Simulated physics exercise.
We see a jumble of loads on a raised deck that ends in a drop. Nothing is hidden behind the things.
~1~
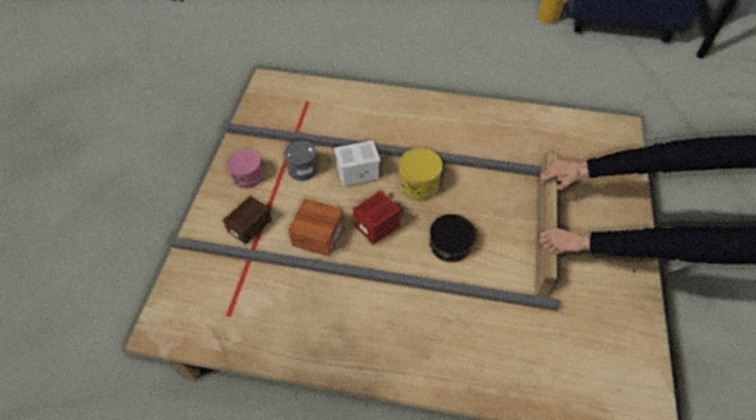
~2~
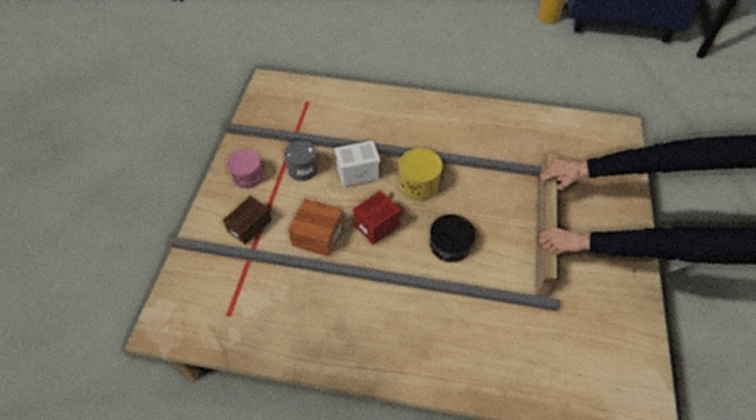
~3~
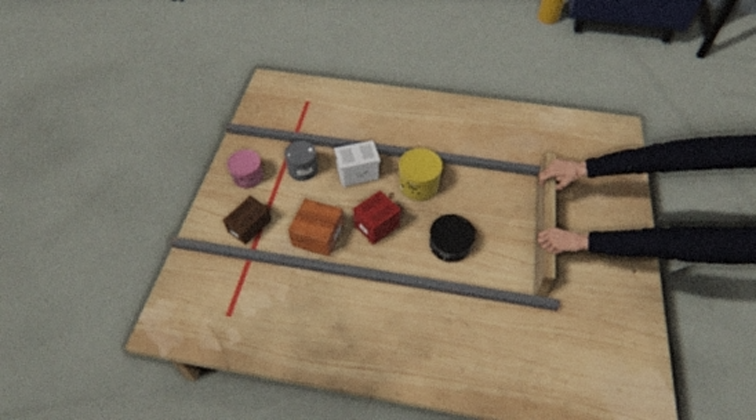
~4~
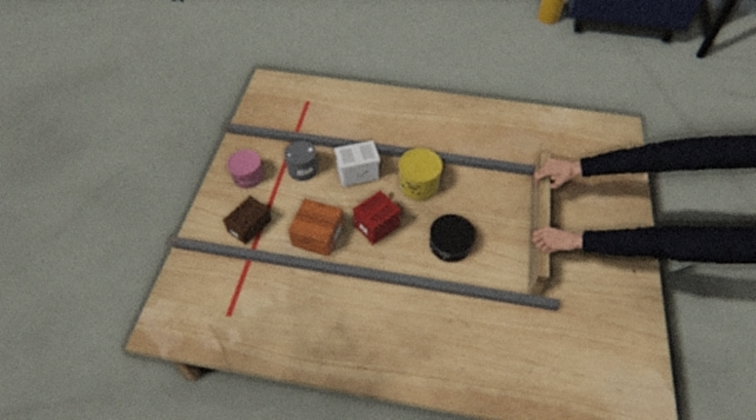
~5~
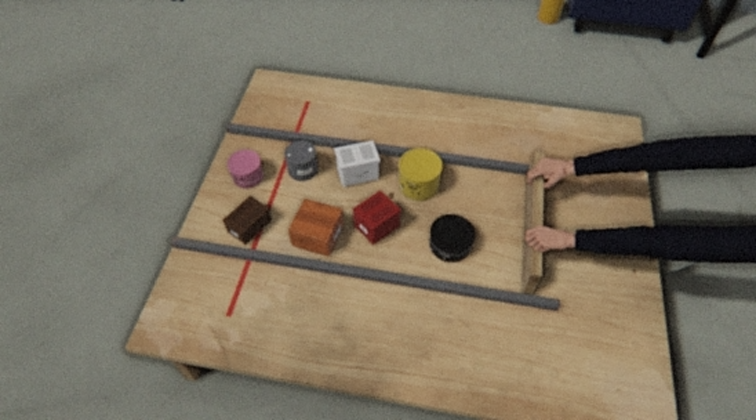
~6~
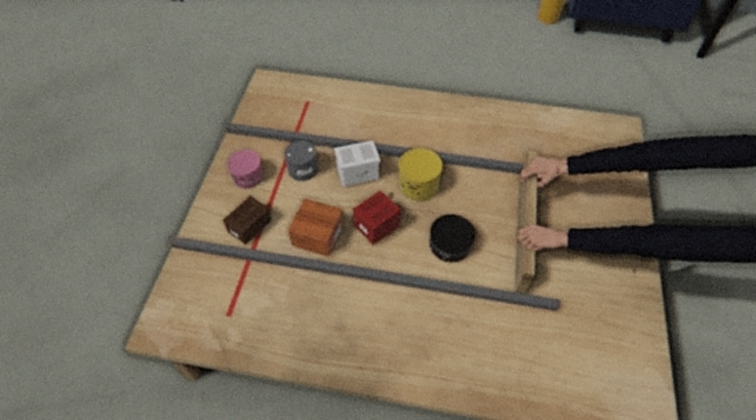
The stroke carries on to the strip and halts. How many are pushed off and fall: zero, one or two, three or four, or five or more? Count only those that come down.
As it turns out, the number that fall off is one or two.
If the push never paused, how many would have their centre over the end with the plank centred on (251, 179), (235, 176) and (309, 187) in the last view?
The counts: 5, 6 and 0.
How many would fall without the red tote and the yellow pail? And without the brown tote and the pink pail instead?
1 in the first case, 1 in the second.
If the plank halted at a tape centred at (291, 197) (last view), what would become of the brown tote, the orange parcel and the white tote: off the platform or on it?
The brown tote comes down, the orange parcel is kept, the white tote remains up.
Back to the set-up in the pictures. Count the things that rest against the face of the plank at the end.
The number is 2.
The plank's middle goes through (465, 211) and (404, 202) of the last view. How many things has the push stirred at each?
1 and 5.
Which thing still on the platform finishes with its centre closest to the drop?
The pink pail ends nearest.
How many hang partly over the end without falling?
It comes to 3.
Soon after, none off yet; pink pail at rest near (246, 169); brown tote at rest near (248, 220); grey canister at rest near (302, 161).
At rest, the number that fall off is one or two; fallen, grey canister and brown tote.
